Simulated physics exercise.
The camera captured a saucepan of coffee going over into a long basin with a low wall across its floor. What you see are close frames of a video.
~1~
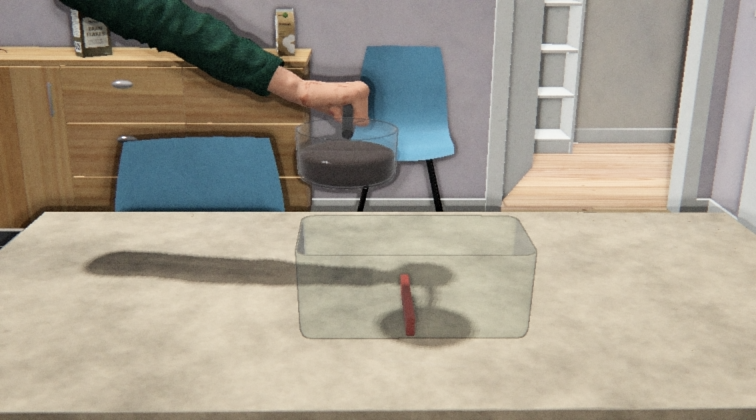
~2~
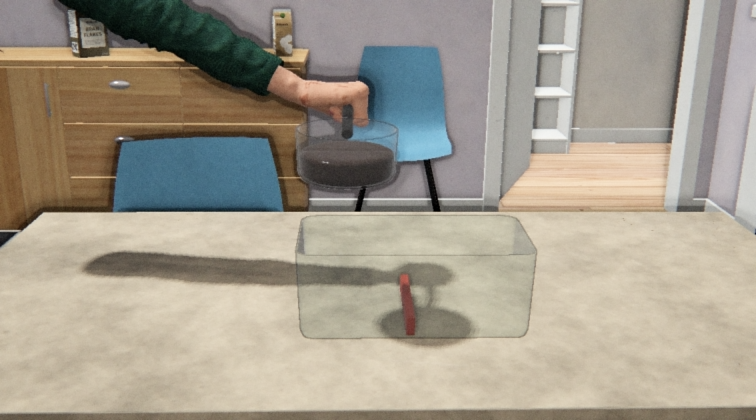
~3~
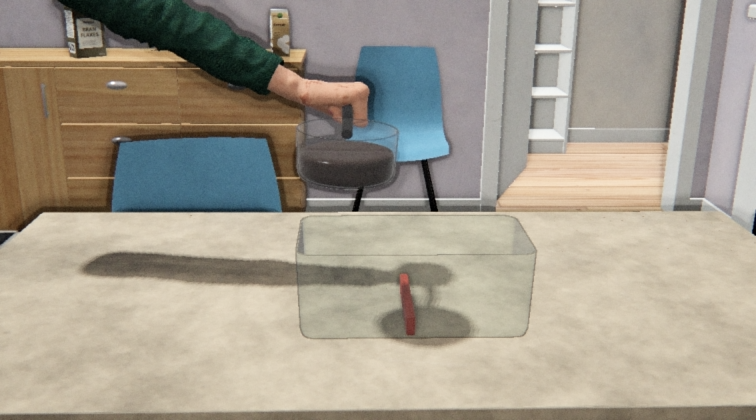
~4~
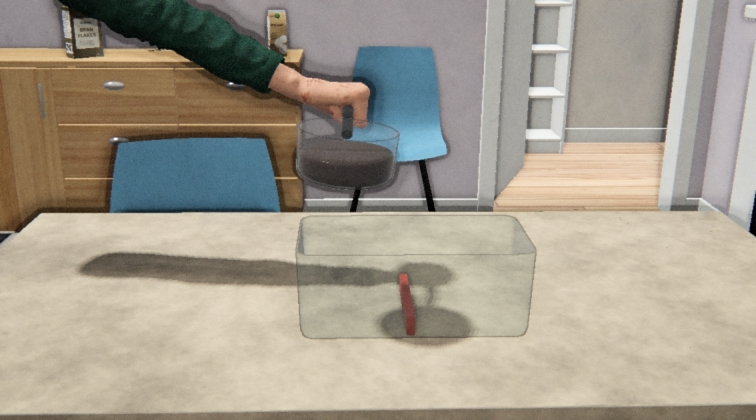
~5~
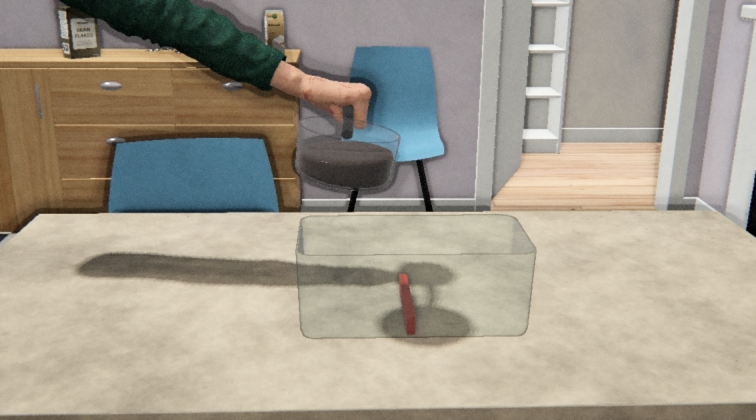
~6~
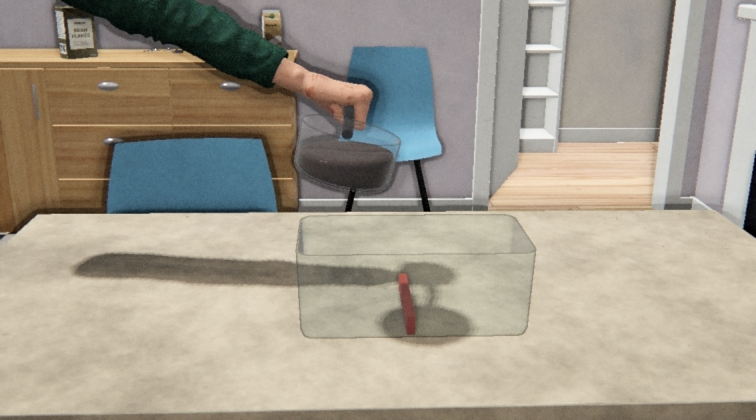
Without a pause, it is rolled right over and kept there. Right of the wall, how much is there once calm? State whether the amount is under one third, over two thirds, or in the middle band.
Once it settles, the part right of the wall is beyond two thirds, I'd say.
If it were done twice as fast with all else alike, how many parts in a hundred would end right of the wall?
Some 75 per cent.
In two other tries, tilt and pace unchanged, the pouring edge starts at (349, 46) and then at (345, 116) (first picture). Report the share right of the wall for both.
Estimate: 30 per cent, then 5 per cent.
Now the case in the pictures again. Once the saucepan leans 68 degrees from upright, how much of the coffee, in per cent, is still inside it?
Some 65 in a hundred has yet to spill out.
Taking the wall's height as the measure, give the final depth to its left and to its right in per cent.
Left: About 10; right: About 50.
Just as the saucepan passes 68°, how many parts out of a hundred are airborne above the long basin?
Estimate: Some 30 per cent.
A moment on, the saucepan is tipped part way and 66 per cent is still to pour, 0 is left of the wall and 4 right of it.
Next, the saucepan is tipped on its side and 16 per cent is still to pour, 11 is left of the wall and 61 right of it.
Then the saucepan is tipped on its side and 2 per cent is still to pour, 16 is left of the wall and 79 right of it.
Later the saucepan is tipped on its side and 0 per cent is still to pour, 18 is left of the wall and 81 right of it.
At rest 18 per cent lies left of the wall, 82 right of it and 1 outside.
